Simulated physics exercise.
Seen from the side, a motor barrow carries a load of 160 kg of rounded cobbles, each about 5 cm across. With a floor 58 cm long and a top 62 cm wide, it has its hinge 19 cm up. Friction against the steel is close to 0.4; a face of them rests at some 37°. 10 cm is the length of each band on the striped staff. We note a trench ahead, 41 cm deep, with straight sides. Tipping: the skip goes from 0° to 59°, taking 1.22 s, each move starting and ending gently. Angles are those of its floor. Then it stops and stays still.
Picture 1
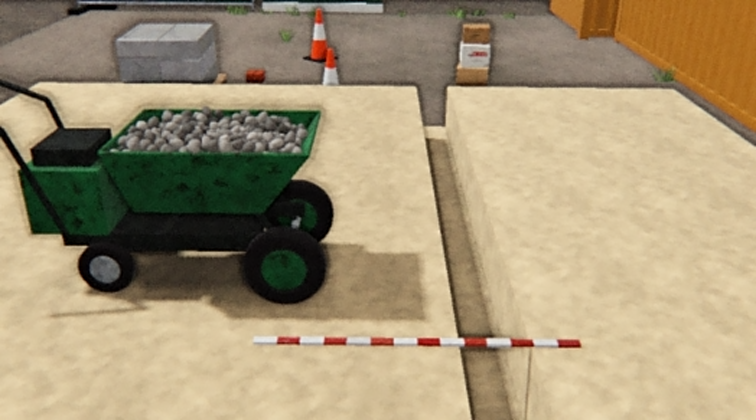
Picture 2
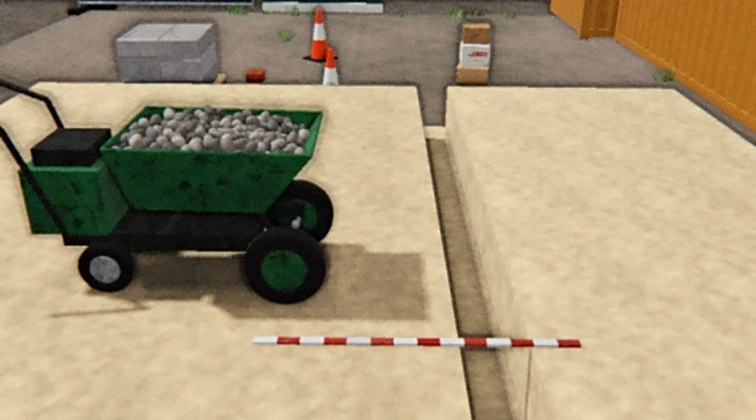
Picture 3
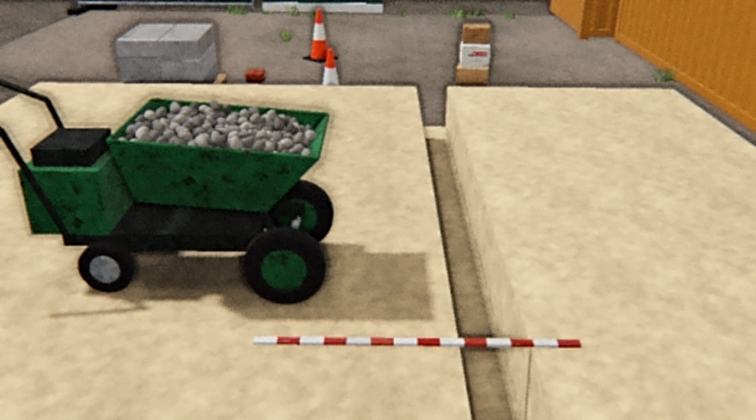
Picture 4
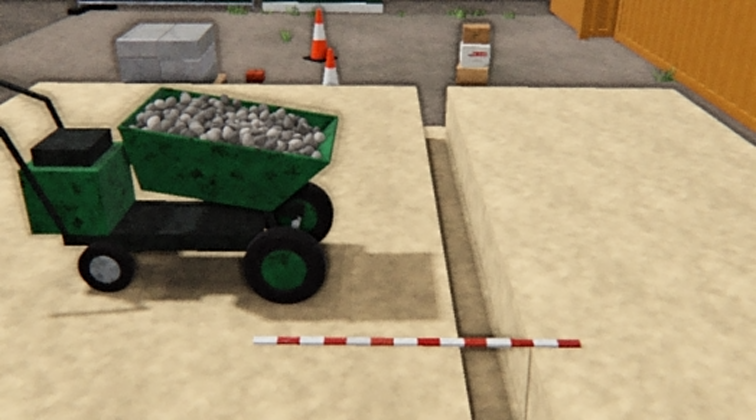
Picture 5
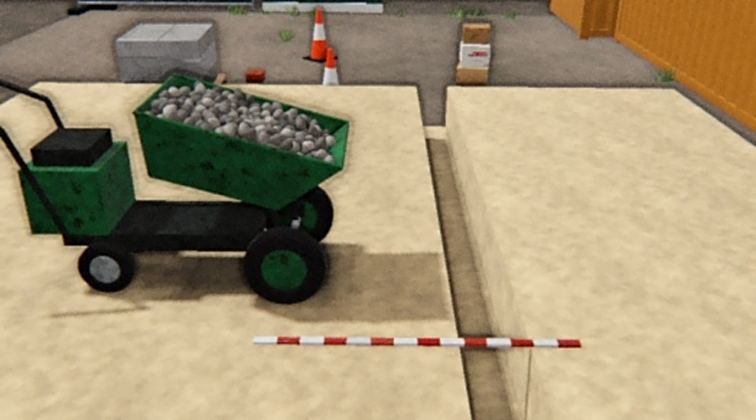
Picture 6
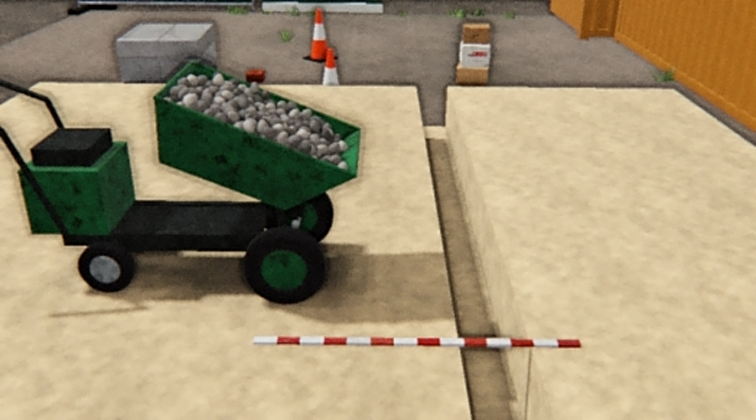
A green motor barrow heaped with rounded grey cobbles stands at the left on pale, sandy ground, seen from the side and slightly above by a still camera. A narrow straight-sided trench lies to its right, with a red-and-white striped pole in front, and grey blocks, orange cones and an orange wall behind. The skip, level at first, gently tilts forward, its rear rising steadily while the wheels stay put.
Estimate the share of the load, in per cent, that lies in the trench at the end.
I would say 53 per cent of the load lies in the trench at the end.
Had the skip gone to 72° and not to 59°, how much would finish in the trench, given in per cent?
Some 85 in a hundred, I'd say.
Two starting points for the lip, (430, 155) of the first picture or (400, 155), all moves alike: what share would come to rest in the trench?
Near 15 then near 35 percent.
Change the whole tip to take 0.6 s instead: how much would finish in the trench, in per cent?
Then roughly 55 percent.
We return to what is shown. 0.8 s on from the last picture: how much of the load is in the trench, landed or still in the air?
Some 5 per cent of the load by that point.
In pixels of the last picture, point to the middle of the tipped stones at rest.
Somewhere around (464, 323) in the last picture.
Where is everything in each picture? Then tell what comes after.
Lip at (309, 156), floor tilted 0°, highest stones at (201, 120), in the first picture.
The skip is at 1°, its lip at (311, 157); the top of the load is at (203, 118), in the second picture.
Lip at (319, 159), floor tilted 4°, highest stones at (176, 115), in the third picture.
The skip is at 9°, its lip at (330, 162); the top of the load is at (179, 106), in the fourth picture.
Lip at (343, 168), floor tilted 15°, highest stones at (188, 94), in the fifth picture.
Lip at (356, 176), floor tilted 22°, highest stones at (199, 83), in the sixth picture.
Then, 0.4 s after the last picture the floor is at 50°, 100 % in the skip; the foremost stones are at (394, 193).
Then, 0.8 s after the last picture the floor is at 59°, 78 % in the skip, 15 % short of the trench, 7 % in the trench; the foremost stones are at (487, 313).
Then, 1.2 s after the last picture the floor is at 59°, 52 % in the skip, 16 % short of the trench, 32 % in the trench; the foremost stones are at (501, 322).
Then, 3.1 s after the last picture the floor is at 59°, 24 % in the skip, 23 % short of the trench, 53 % in the trench; the foremost stones are at (500, 332).
